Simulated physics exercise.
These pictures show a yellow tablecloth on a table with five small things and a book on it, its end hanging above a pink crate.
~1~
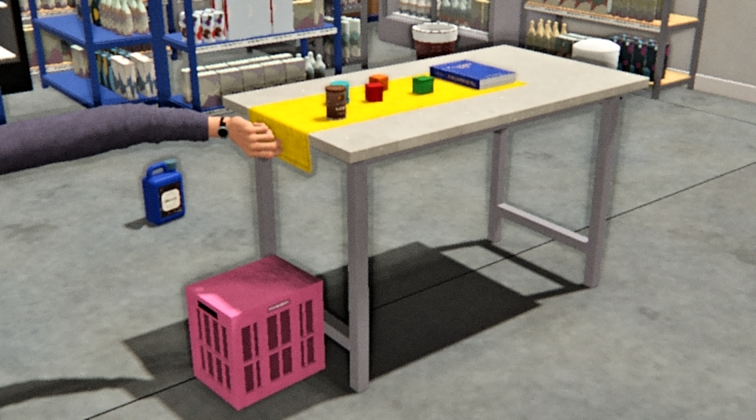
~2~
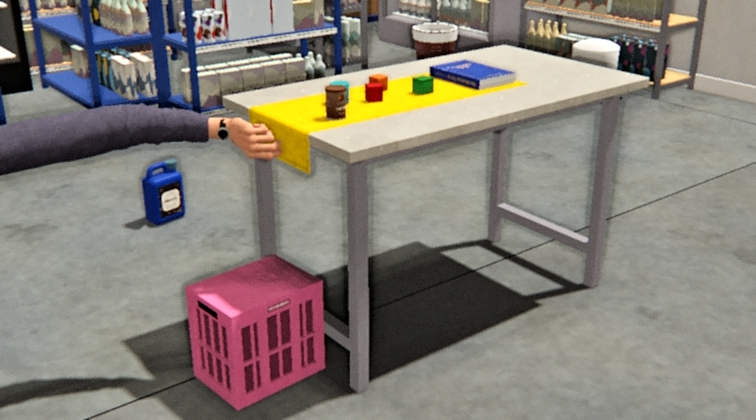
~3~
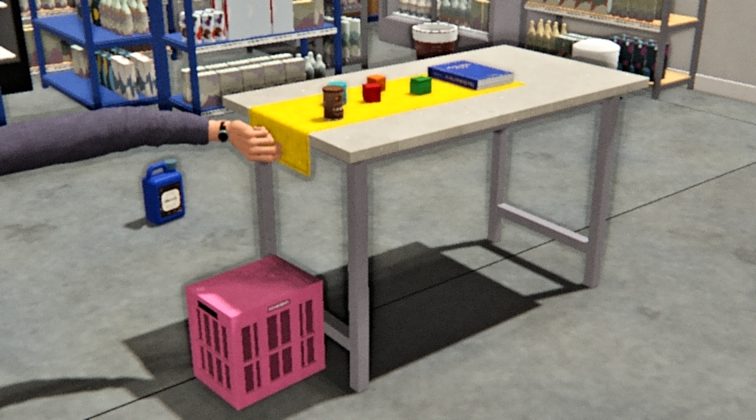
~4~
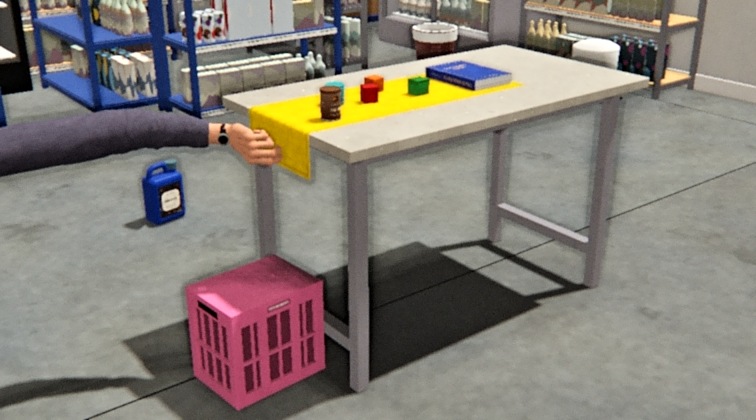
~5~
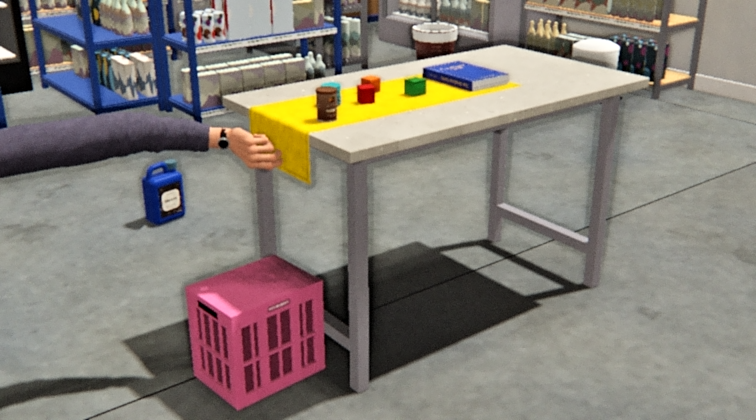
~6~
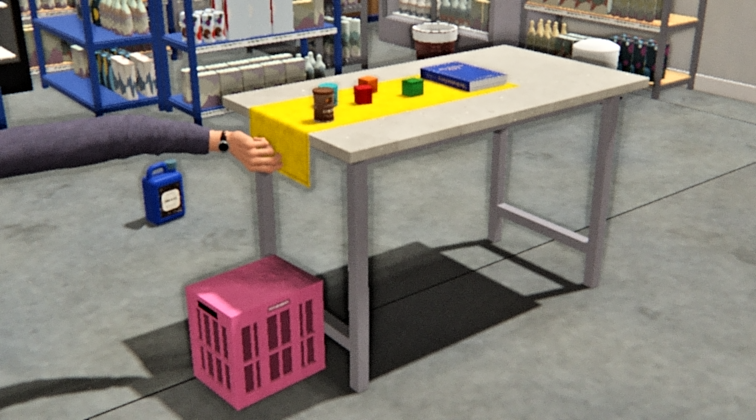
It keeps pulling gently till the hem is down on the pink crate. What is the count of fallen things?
It carries off three.
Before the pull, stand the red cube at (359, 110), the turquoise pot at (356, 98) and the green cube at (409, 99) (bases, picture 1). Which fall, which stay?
The red cube comes down; the turquoise pot falls; the green cube remains up.
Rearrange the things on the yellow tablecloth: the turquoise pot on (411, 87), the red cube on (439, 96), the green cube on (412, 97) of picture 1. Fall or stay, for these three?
The turquoise pot remains up, the red cube keeps its place on top, the green cube remains up.
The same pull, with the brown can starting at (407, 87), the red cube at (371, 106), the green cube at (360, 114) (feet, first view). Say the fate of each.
The brown can remains up; the red cube drops off; the green cube is carried off.
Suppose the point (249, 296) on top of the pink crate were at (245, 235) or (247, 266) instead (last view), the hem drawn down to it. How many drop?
The count: 1 and 2.
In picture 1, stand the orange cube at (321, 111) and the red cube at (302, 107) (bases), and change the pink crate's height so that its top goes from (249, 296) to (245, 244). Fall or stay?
The orange cube drops off; the red cube tumbles off.
Soon after, hem near (280, 216); brown can gone.
Then, hem near (281, 263); brown can and turquoise pot gone.
At rest, hem on the crate; brown can, turquoise pot and red cube gone. The answer is three.
